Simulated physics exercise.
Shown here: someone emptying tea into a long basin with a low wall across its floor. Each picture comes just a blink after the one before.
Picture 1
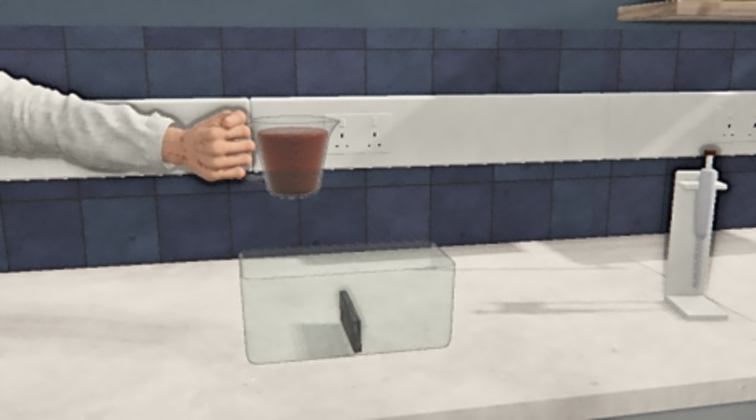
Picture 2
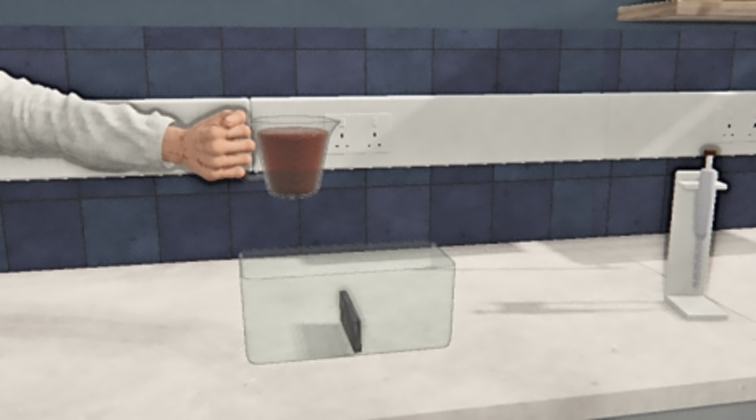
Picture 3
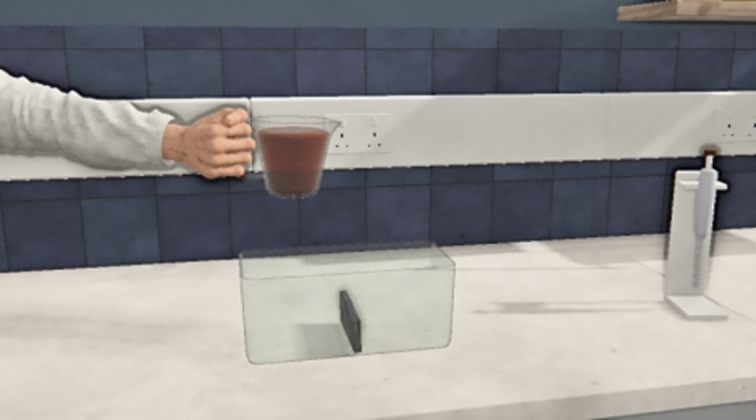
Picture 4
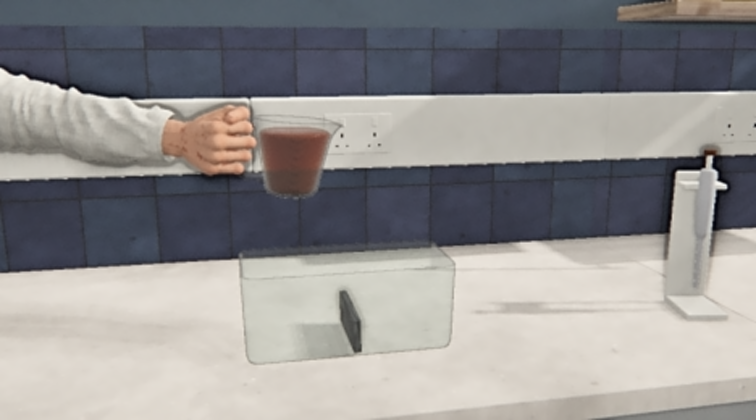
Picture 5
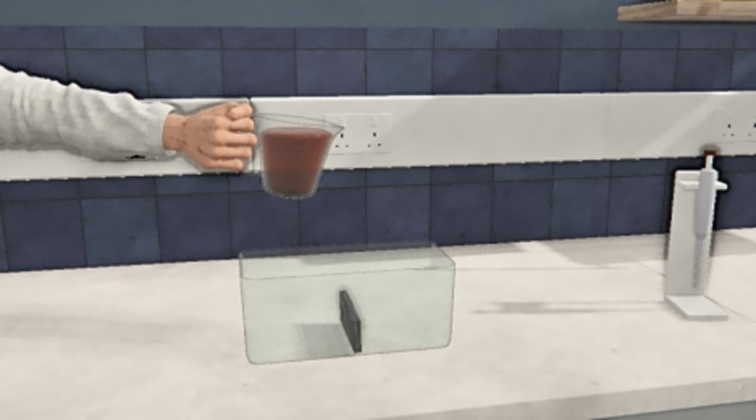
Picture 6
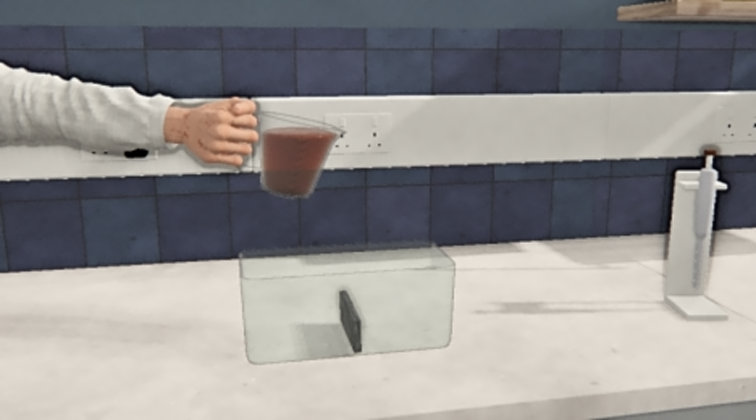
A hand in a pale sleeve reaches in from the left, holding a clear cup of reddish-brown tea over a white kitchen counter, seen from the front and slightly above. Below it sits a long clear basin with a low dark wall across its floor, before dark blue tiles, white sockets and a white stand at right. The hand gradually tilts the cup slightly rightward, the tea staying inside, while the camera stays still.
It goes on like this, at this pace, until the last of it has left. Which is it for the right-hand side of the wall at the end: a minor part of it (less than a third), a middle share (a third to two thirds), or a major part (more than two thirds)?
It holds a major part.
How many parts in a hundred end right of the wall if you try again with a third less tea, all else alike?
Some 90 parts in a hundred, give or take.
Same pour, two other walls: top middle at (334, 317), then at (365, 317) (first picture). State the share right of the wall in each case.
It would come to roughly 90 per cent the first time and roughly 75 per cent the second.
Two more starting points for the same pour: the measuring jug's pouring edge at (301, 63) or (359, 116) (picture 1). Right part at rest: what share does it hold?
Near 75 per cent for the first start, near 95 per cent for the second.
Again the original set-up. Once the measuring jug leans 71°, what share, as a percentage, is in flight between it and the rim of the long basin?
It comes to around 25 per cent.
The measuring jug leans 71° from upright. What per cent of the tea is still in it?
I'd put it near 60 %.
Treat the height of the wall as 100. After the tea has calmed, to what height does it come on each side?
Left side roughly 0, right side roughly 50.
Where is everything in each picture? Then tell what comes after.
In the first picture, it leans 0°; its right rim is at (340, 120); the tea meets the walls at (255, 131) and (329, 130); the long basin's rim runs from (240, 266) to (443, 253); the wall's top is at (350, 306).
In the second picture, it leans 1°; its right rim is at (341, 120); the tea meets the walls at (256, 131) and (329, 130).
In the third picture, it leans 2°; its right rim is at (342, 122); the tea meets the walls at (256, 131) and (330, 131).
In the fourth picture, it leans 5°; its right rim is at (343, 124); the tea meets the walls at (258, 131) and (331, 131).
In the fifth picture, it leans 8°; its right rim is at (345, 127); the tea meets the walls at (259, 132) and (333, 132).
In the sixth picture, it leans 12°; its right rim is at (347, 131); the tea meets the walls at (261, 133) and (337, 132).
A moment on, the measuring jug is tipped part way and 62 per cent is still to pour, 0 is left of the wall and 13 right of it.
Next, the measuring jug is tipped right over and 5 per cent is still to pour, 3 is left of the wall and 82 right of it.
Then the measuring jug is tipped right over and 0 per cent is still to pour, 6 is left of the wall and 93 right of it.
Later the measuring jug is tipped right over and 0 per cent is still to pour, 6 is left of the wall and 93 right of it.
In the end 6 per cent lies left of the wall, 93 right of it and 1 outside.
